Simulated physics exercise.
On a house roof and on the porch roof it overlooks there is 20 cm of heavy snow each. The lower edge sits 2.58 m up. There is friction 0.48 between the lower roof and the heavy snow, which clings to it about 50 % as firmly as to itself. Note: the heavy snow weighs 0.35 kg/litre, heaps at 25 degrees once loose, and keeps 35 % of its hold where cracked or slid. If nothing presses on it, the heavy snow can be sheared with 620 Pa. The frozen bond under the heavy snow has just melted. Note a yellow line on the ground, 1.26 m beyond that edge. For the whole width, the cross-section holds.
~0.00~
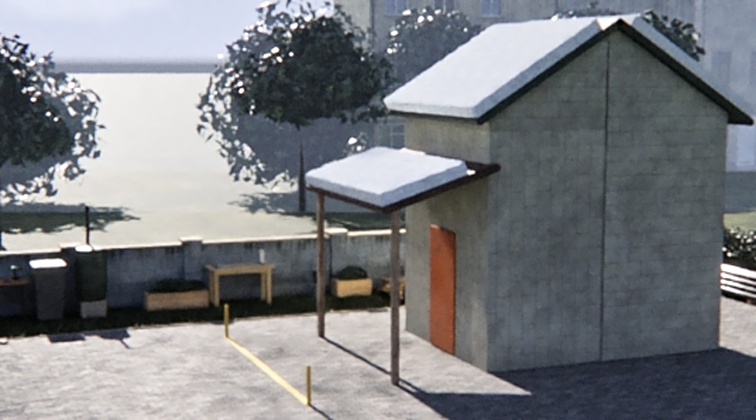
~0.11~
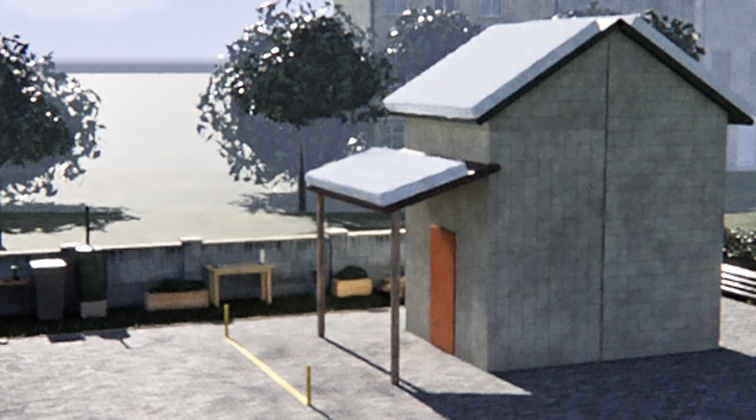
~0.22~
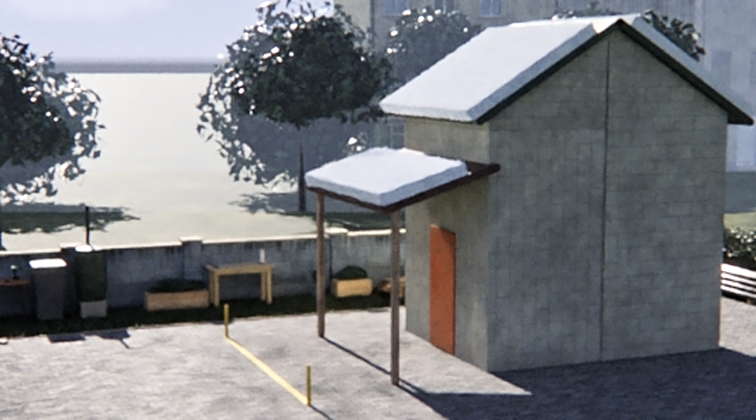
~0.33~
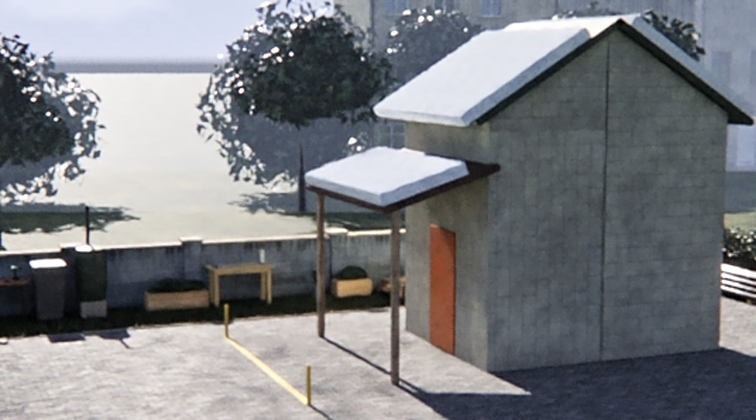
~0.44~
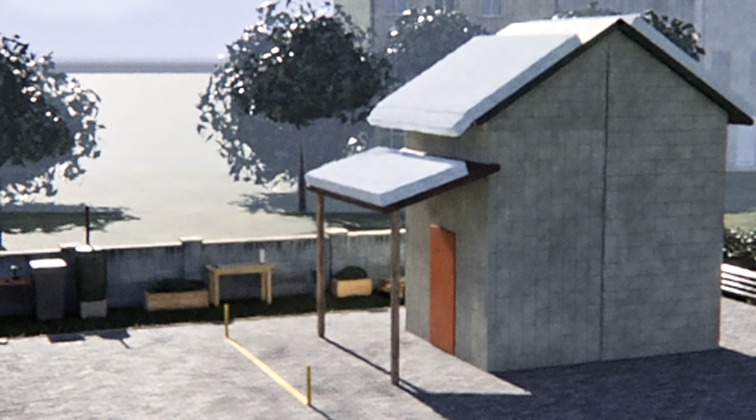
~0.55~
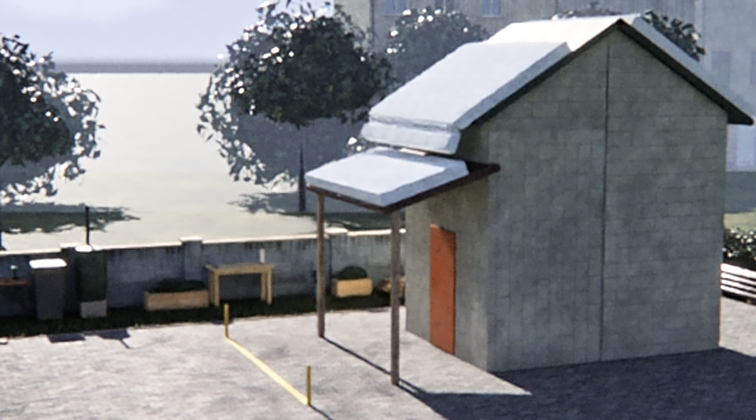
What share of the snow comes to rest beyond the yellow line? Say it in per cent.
Roughly 36 per cent of it.
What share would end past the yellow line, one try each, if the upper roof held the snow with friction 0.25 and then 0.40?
First try 16 per cent, second try 1 per cent.
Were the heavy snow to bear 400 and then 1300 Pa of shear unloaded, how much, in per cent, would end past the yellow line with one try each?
50 %, then 12 %.
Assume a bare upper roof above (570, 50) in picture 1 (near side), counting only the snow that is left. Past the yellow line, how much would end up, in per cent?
I'd put it at around 20 percent.
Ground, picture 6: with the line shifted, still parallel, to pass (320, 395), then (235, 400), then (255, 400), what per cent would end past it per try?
45 %, 14 %, 20 %.
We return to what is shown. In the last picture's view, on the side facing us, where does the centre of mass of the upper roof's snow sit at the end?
The spot is somewhere around (298, 345).
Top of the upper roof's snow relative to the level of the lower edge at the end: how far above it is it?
I'd put it at around 0.6 m up.
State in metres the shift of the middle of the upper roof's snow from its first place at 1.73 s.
About 4.0 m.
By 1.09 s, none is below the lower edge and 0 % is past the line.
By 1.73 s, 47 % is below the lower edge and 12 % is past the line.
By 2.36 s, 62 % is below the lower edge and 36 % is past the line.
By 3.00 s, 63 % is below the lower edge and 36 % is past the line.
By 3.20 s, at the end, 63 % is below the lower edge and 36 % is past the line.
